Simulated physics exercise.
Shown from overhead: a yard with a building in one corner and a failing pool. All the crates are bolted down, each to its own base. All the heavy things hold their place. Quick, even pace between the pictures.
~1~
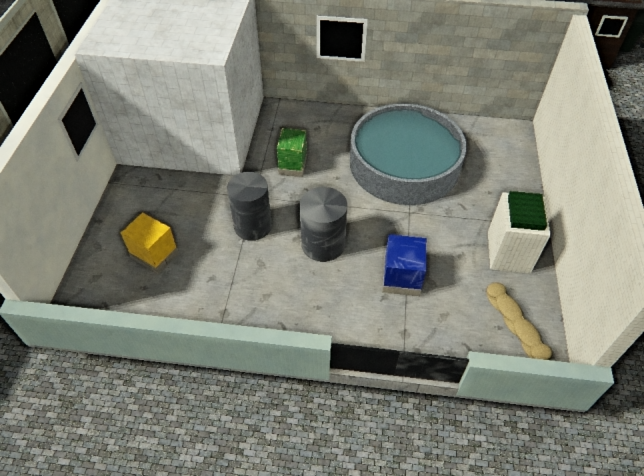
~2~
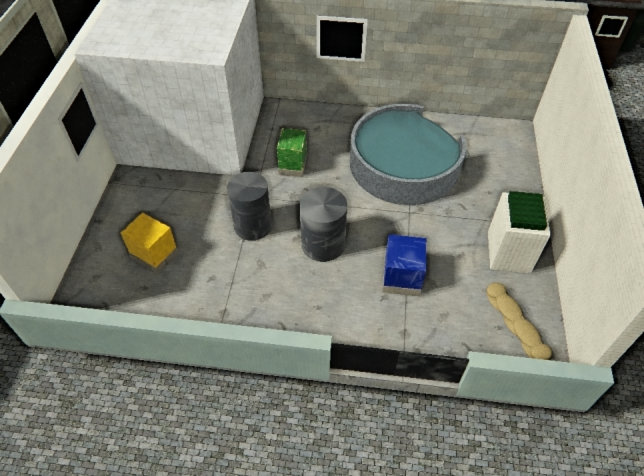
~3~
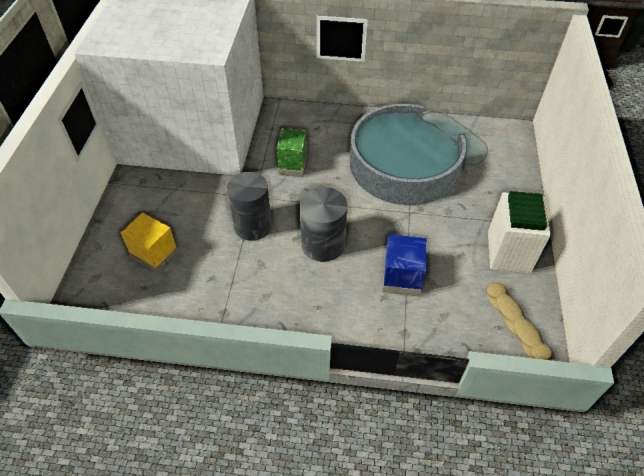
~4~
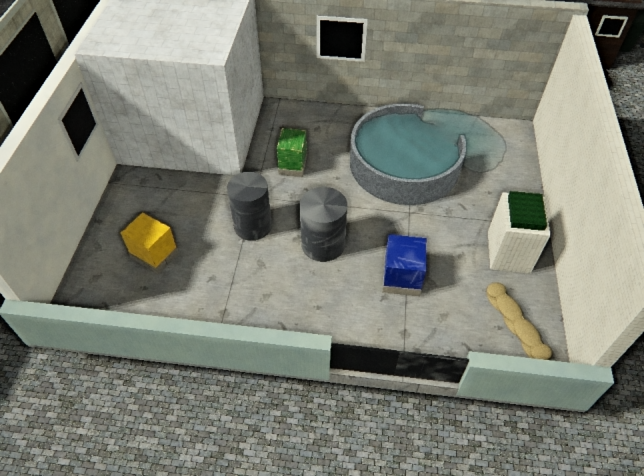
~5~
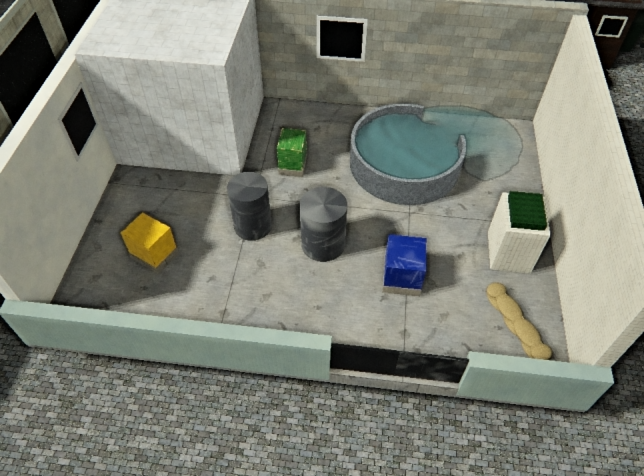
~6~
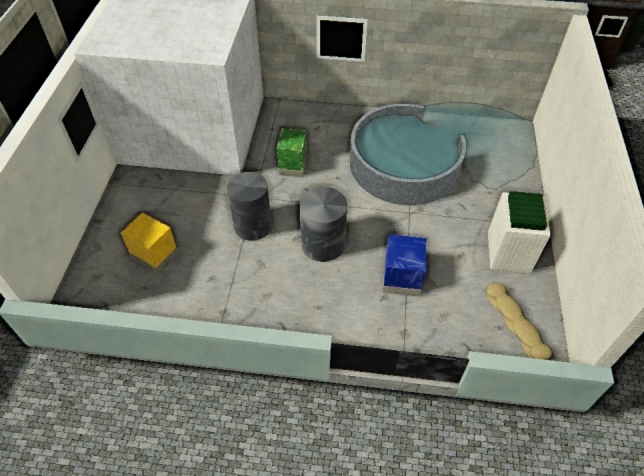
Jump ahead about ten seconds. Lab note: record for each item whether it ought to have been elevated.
The blue crate avoids the water; the yellow crate avoids the water; the green crate avoids the water.
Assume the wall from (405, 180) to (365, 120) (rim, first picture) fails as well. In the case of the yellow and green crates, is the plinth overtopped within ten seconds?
The yellow crate is not reached, the green crate is reached.
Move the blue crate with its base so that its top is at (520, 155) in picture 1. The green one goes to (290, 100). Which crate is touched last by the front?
That should be the yellow-painted one.
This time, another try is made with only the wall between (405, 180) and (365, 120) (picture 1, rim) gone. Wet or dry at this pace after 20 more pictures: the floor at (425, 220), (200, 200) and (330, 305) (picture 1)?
Taken in turn, that's not reached, reached, and finally reached.
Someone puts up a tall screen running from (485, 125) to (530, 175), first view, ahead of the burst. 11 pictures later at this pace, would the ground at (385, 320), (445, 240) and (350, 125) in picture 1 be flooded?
As listed: Free of water, clear, flooded.
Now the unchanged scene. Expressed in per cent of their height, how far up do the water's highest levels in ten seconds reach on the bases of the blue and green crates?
Roughly 60 percent, then 40 percent.
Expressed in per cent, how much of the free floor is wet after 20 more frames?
My estimate is roughly 35 percent.
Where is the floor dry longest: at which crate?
Note: The one in yellow.
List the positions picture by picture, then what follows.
The first frame shows still water in the round pool at (408, 143).
In the second frame, the front is at (465, 156), out from the gap on the round pool's far side.
In the third frame, water pours out on the round pool's far side and has run to (482, 154).
In the fourth frame, water pours out on the round pool's far side and has run to (502, 150).
In the fifth frame, the front is at (515, 135), out from the gap on the round pool's far side.
In the sixth frame, water pours out on the round pool's far side and has run to (527, 120).
A moment on, water covers 10 % of the floor; the blue crate not reached, the yellow crate not reached, the green crate not reached.
Next, water covers 15 % of the floor; the blue crate not reached, the yellow crate not reached, the green crate not reached.
Then, water covers 35 % of the floor; the blue crate water round its plinth, the yellow crate not reached, the green crate water round its plinth.
Later, water covers 60 % of the floor; the blue crate water round its plinth, the yellow crate not reached, the green crate water round its plinth.
In the end, water covers 90 % of the floor; the blue crate stayed above the water, the yellow crate stayed above the water, the green crate stayed above the water.
